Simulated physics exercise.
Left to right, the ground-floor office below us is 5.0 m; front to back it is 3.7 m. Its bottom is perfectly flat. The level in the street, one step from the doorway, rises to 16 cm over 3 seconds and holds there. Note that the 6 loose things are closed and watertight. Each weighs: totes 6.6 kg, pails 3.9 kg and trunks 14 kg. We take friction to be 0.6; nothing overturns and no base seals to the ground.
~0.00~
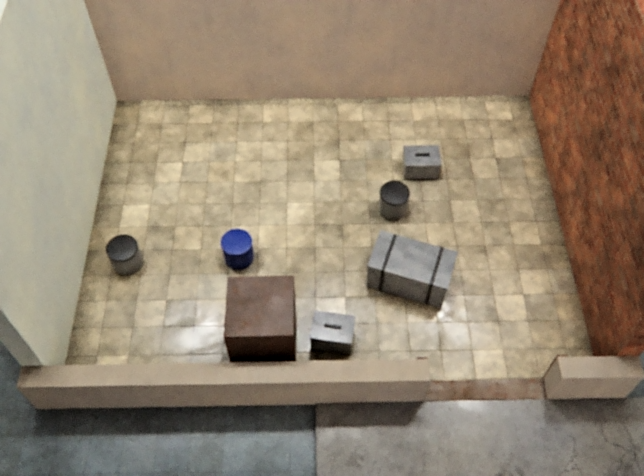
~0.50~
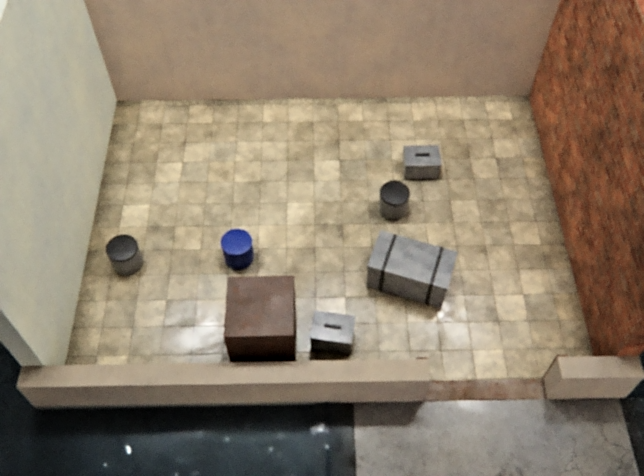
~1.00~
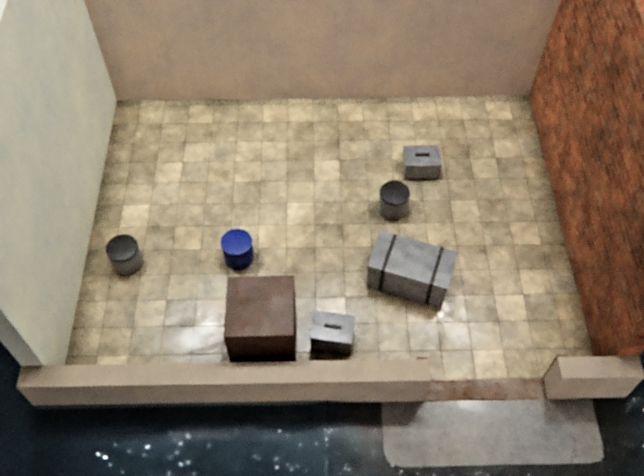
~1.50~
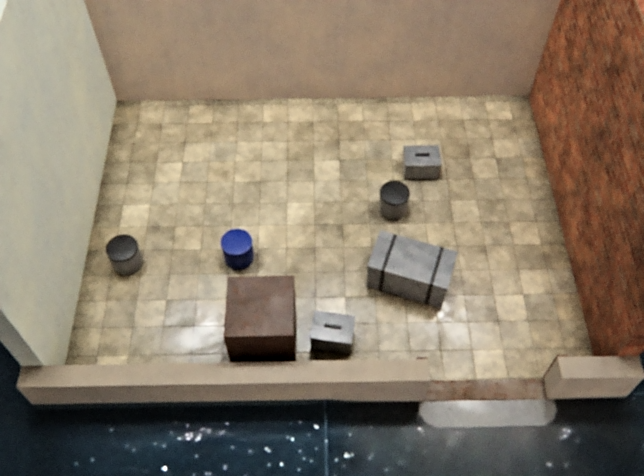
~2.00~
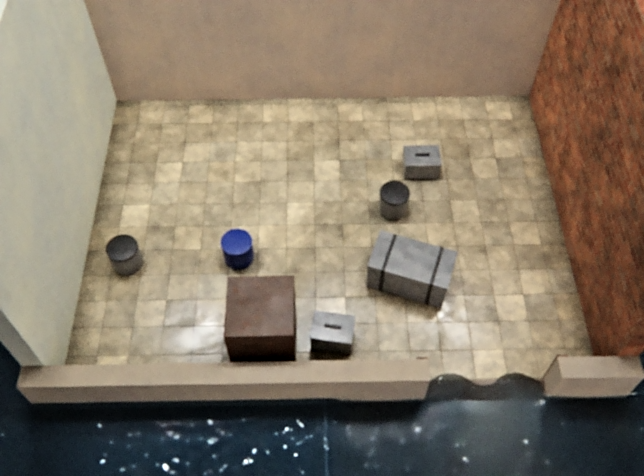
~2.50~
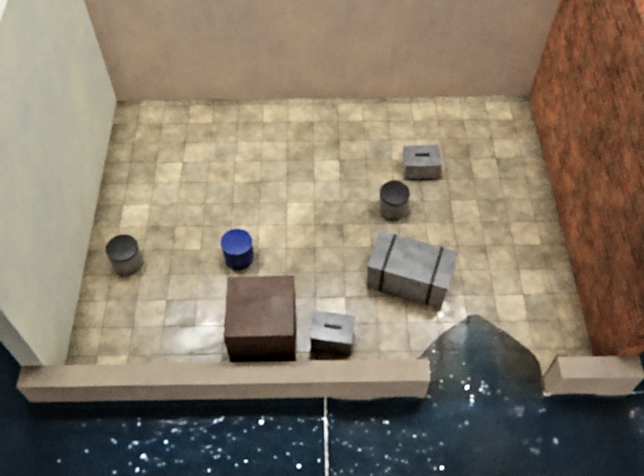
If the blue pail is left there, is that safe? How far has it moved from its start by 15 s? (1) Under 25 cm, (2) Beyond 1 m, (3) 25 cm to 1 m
Under 25 cm.
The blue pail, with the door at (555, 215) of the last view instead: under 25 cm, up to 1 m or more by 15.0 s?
Outcome: The blue pail moves far off.
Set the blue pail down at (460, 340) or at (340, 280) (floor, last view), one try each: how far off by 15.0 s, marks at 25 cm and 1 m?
Run 1 - well off; run 2 - in place.
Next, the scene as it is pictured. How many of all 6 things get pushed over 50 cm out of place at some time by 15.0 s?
4 of them.
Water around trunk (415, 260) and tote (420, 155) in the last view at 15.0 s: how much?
First about 8 cm, second about 10 cm.
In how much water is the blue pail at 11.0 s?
Roughly 1 cm deep.
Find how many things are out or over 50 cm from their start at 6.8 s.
2 of them.
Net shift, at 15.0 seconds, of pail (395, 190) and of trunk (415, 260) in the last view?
They sit 300 cm and 300 cm away, in the order given.
After 3.5 s the blue pail is near (236, 242), 0.0 m from its start, aground; 0 afloat.
After 6.8 s the blue pail is near (236, 242), 0.0 m from its start, aground; 0 afloat.
After 11.0 s the blue pail is near (236, 242), 0.0 m from its start, aground; 3 afloat.
After 15.0 s the blue pail is near (236, 242), 0.0 m from its start, aground; 4 afloat.
